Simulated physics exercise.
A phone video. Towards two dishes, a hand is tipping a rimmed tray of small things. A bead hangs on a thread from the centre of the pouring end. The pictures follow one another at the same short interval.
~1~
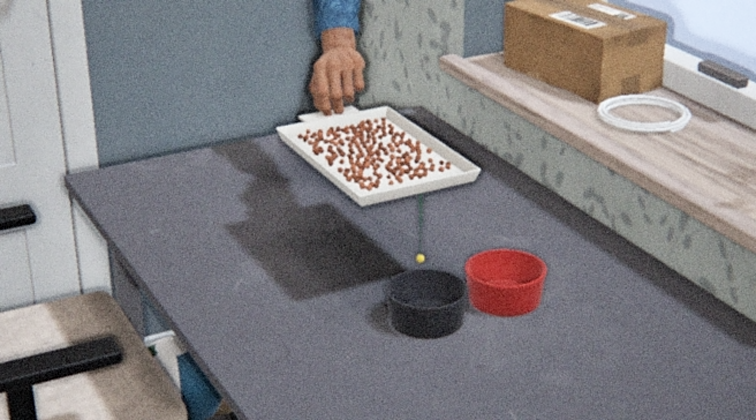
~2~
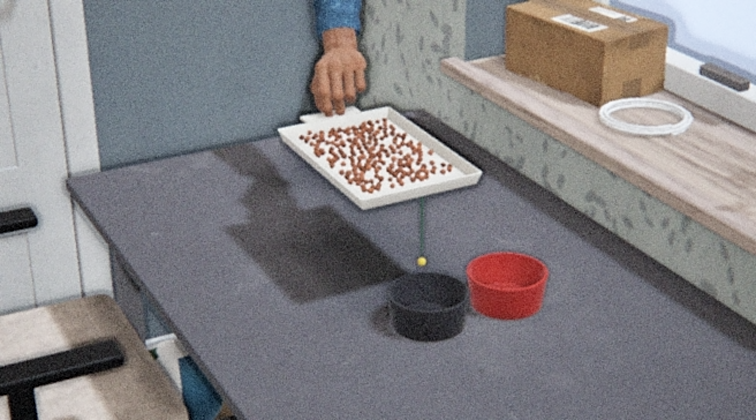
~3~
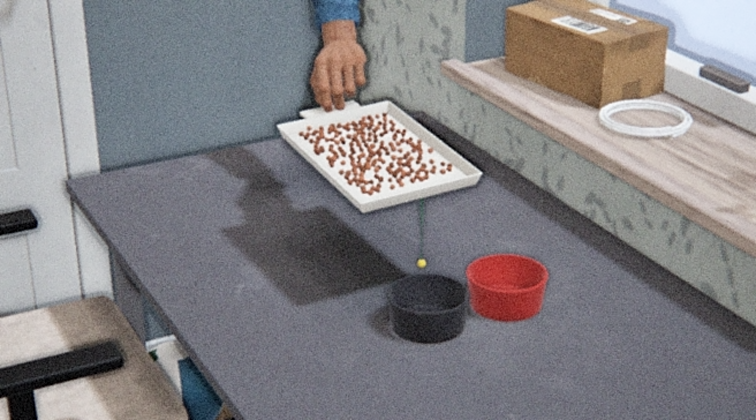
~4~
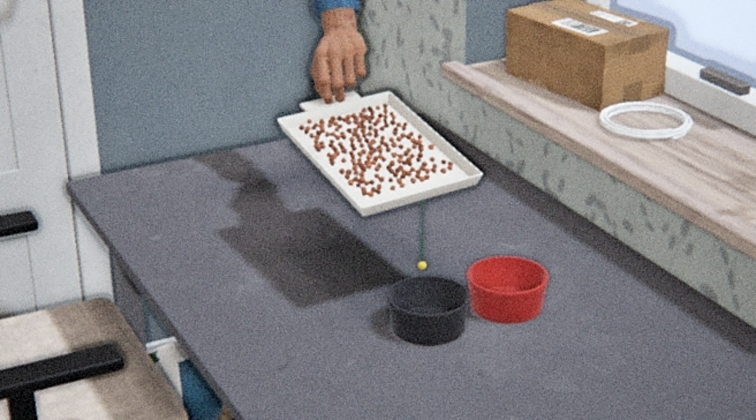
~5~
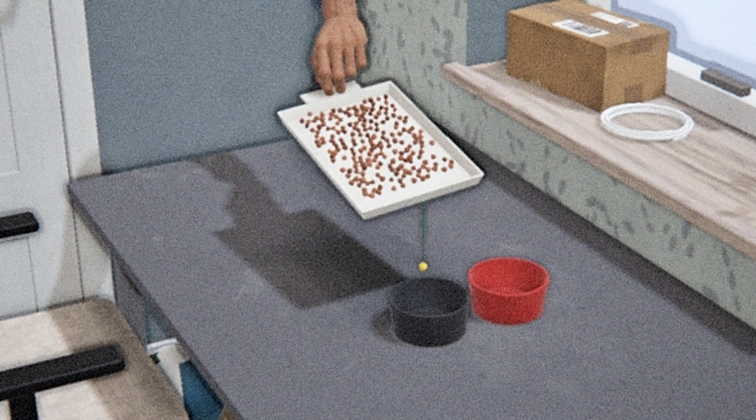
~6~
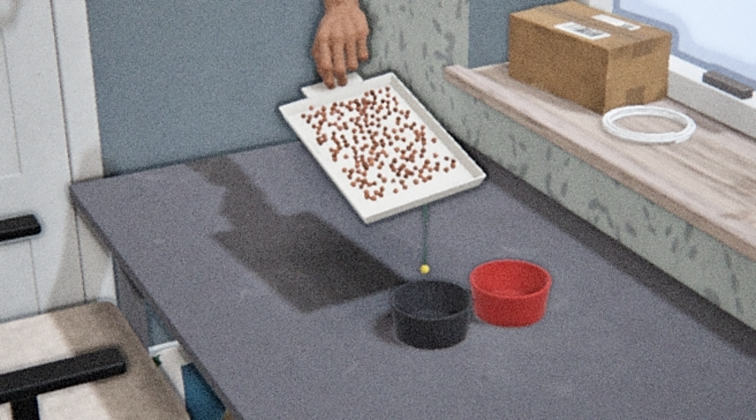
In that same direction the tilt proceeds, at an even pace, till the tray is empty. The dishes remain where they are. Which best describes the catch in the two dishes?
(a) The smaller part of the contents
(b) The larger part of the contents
The smaller part of the contents.
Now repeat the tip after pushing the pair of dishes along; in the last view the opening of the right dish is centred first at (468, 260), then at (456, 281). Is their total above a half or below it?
A minority, then a majority.
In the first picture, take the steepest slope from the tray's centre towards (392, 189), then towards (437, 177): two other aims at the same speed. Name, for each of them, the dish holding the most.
The first try favours the left of the two, the second the right of the two.
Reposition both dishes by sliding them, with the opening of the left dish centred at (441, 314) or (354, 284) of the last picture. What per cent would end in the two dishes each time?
Trial 1 about 10 %, trial 2 about 50 %.
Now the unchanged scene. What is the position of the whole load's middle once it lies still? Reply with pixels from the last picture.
Near (377, 338).
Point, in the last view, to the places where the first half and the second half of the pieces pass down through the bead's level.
The leading part at (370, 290), the rest of it at (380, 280).
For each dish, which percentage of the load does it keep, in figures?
Final split: Left dish some 20 per cent, right dish some 0 per cent.
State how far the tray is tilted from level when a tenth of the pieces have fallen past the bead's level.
Approx. reading: About 70°.
Soon, tray tipped steeply; nearly all on the tray; a stray few in the left dish; a small part in the air.
A while on, tray tipped past a quarter turn; about a third on the tray; a small part in the left dish; about a quarter outside both; about a third in the air.
Towards the end, tray tipped past a quarter turn; about a quarter in the left dish; most outside both.
Finally, tray tipped past a quarter turn; about a quarter in the left dish; none in the right dish; most outside both.
